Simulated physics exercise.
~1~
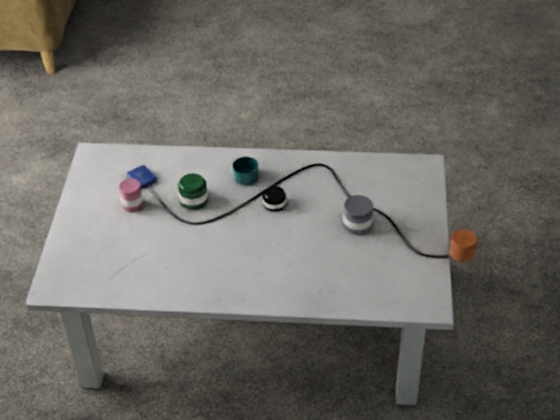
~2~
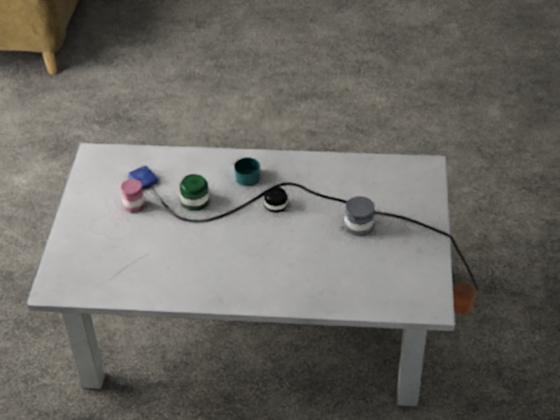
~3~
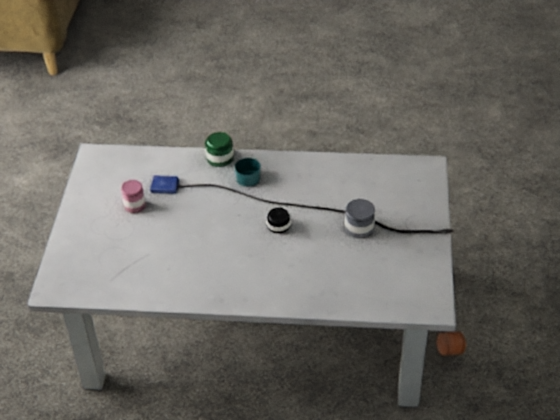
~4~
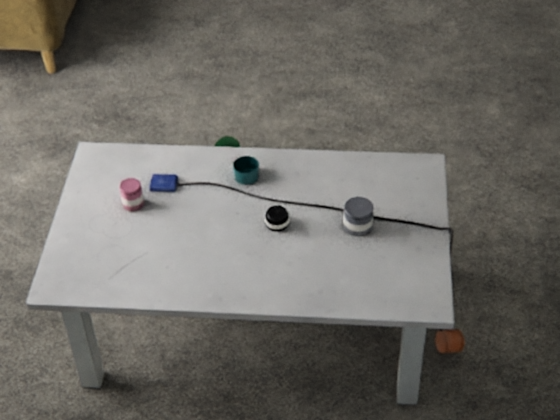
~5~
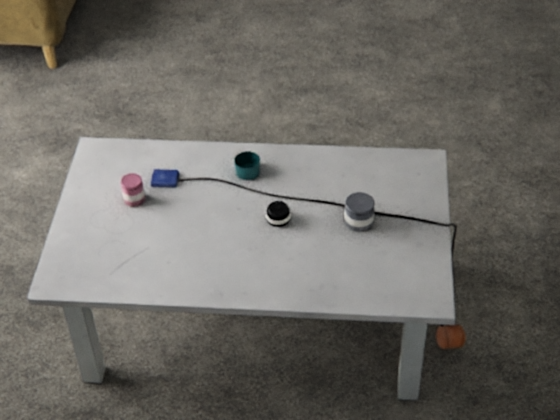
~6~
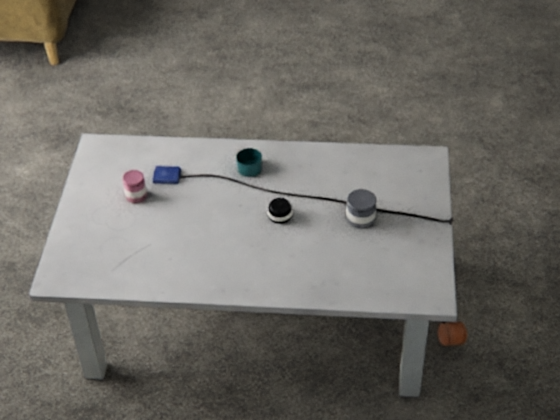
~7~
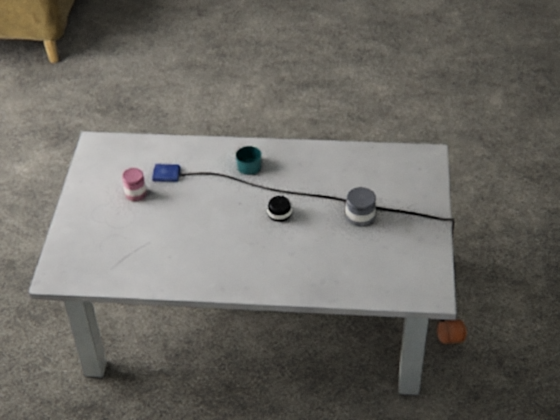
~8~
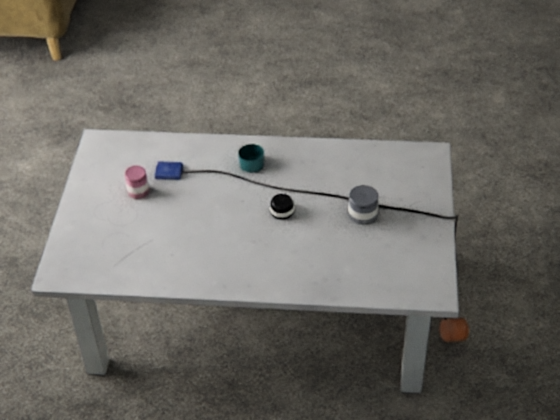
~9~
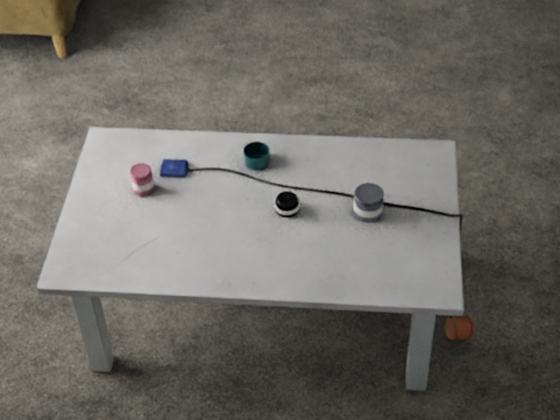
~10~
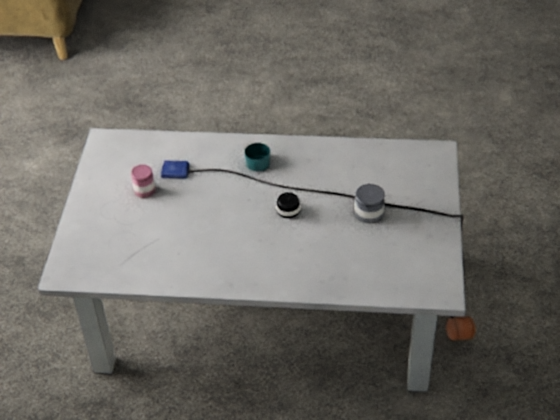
An orange speaker drops off the right edge of a pale table, seen from above on a grey carpet, pulling a thin black cable that runs to a blue phone at the left. Between them stand a pink tin, a green jar, a teal mug, a black jar and a grey tin. The cable straightens, the phone slides a little to the right, the black jar shifts slightly toward the front, and the green jar is swept to the back edge. The green jar tips over the back and disappears. The phone stays on the table, while the speaker rests below the right edge.
